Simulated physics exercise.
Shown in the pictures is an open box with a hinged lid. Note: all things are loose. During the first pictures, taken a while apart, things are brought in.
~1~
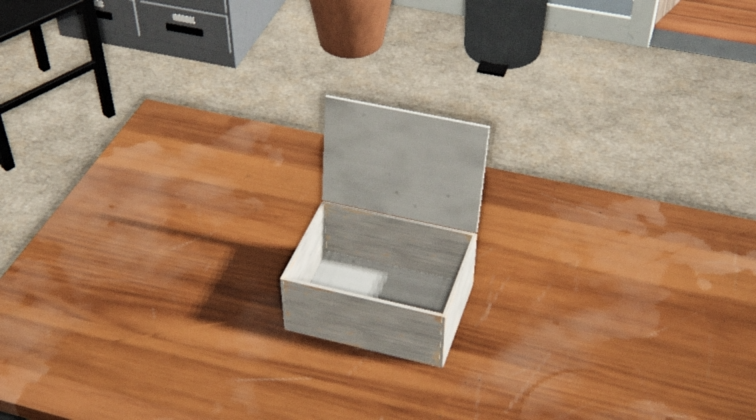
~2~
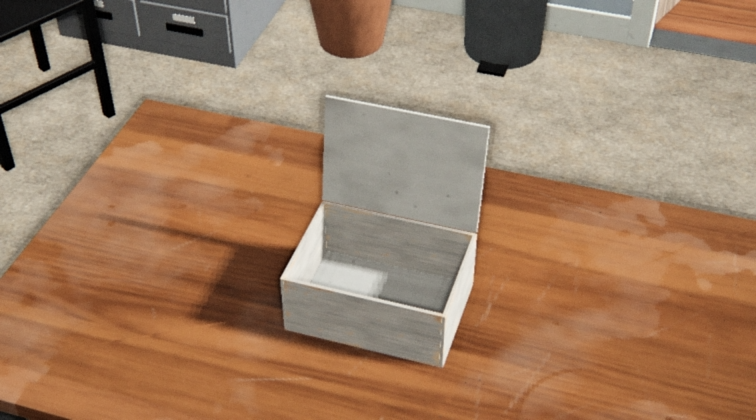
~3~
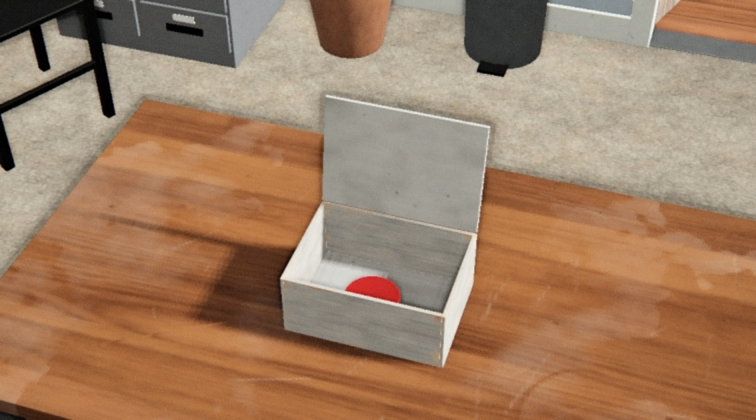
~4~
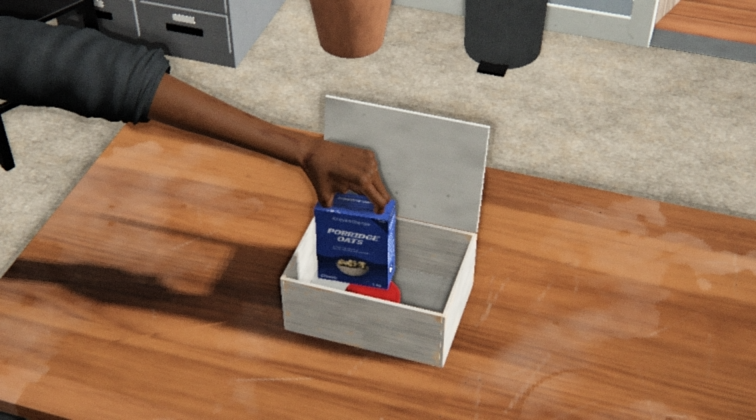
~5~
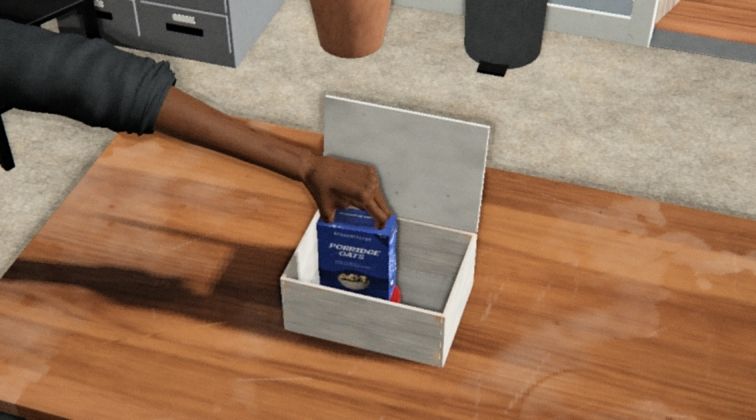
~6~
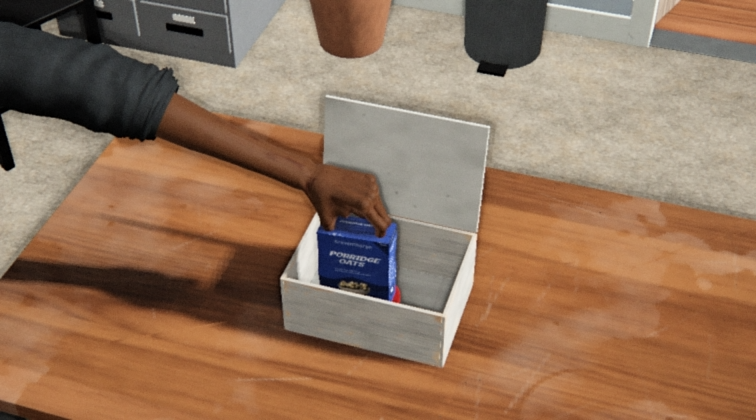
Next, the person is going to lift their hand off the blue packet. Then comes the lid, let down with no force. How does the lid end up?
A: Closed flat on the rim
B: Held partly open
B.
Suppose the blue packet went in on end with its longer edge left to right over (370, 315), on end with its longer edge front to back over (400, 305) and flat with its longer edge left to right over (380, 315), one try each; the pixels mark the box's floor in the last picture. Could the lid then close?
On the first go the lid is stopped short, on the second it is stopped short, on the third it comes to rest closed.
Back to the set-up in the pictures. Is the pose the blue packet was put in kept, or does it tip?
It stays as placed.
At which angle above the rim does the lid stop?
Some 40 degrees above the rim, more or less.
Then, 1.20 s on from there, lid starting down.
Then, 1.60 s on from there, lid 58° above the rim.
Then, 2.50 s on from there, lid 38° above the rim.
In the end, lid 38° above the rim; both unmoved. At the end, from the last picture's camera, blue packet near (357, 264).
